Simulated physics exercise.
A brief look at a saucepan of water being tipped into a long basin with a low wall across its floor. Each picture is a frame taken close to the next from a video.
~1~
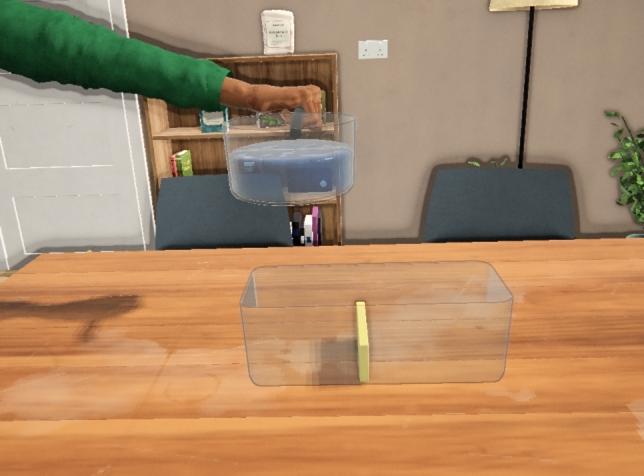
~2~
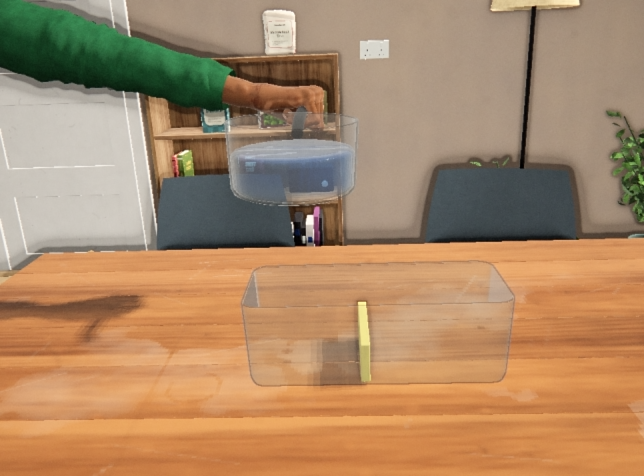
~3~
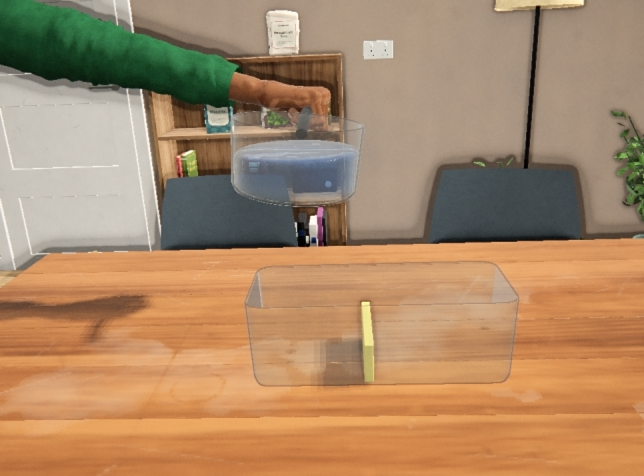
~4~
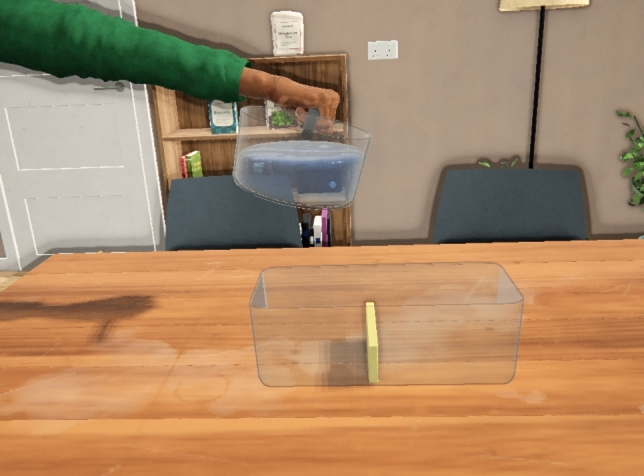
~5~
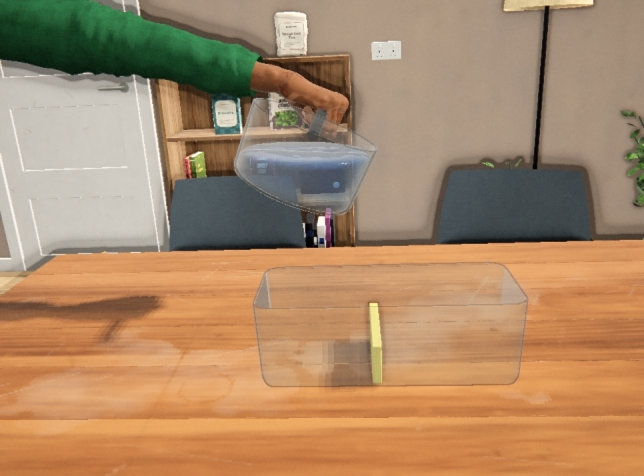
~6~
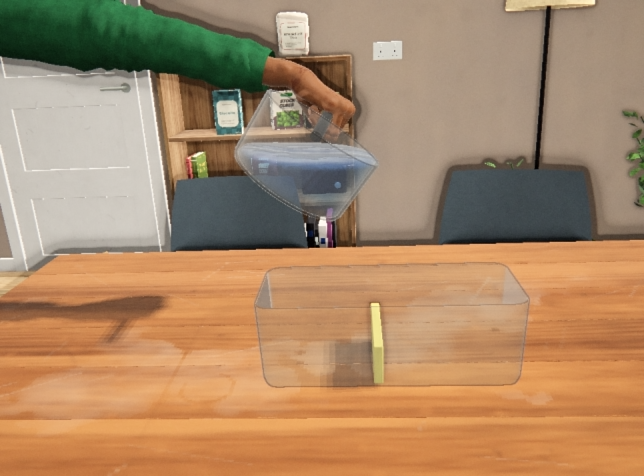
A hand in a green sleeve steadily tilts a clear pan of water rightward above a basin.
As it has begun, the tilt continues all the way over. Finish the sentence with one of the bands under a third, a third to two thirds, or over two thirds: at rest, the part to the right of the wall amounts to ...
At rest, the part to the right of the wall amounts to over two thirds.
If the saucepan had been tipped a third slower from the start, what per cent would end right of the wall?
Around 95 percent ends up there.
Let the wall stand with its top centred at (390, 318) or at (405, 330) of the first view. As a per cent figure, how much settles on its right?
The first gives 50 %, the second 30 %.
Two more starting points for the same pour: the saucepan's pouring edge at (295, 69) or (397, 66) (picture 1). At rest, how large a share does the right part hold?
Estimate, in order: 40 and 90 per cent.
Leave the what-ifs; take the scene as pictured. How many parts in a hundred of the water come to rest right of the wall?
90 %.
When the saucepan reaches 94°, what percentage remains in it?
Roughly 35 percent.
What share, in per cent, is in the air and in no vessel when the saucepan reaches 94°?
I'd say some 45 per cent.
A moment on, the tilt is 94° and 34 per cent is still to pour, 0 is left of the wall and 20 right of it.
Next, the tilt is 108° and 8 per cent is still to pour, 7 is left of the wall and 74 right of it.
Then the tilt is 108° and 0 per cent is still to pour, 9 is left of the wall and 88 right of it.
Later the tilt is 108° and 0 per cent is still to pour, 9 is left of the wall and 90 right of it.
In the end 9 per cent lies left of the wall, 90 right of it and 1 outside.
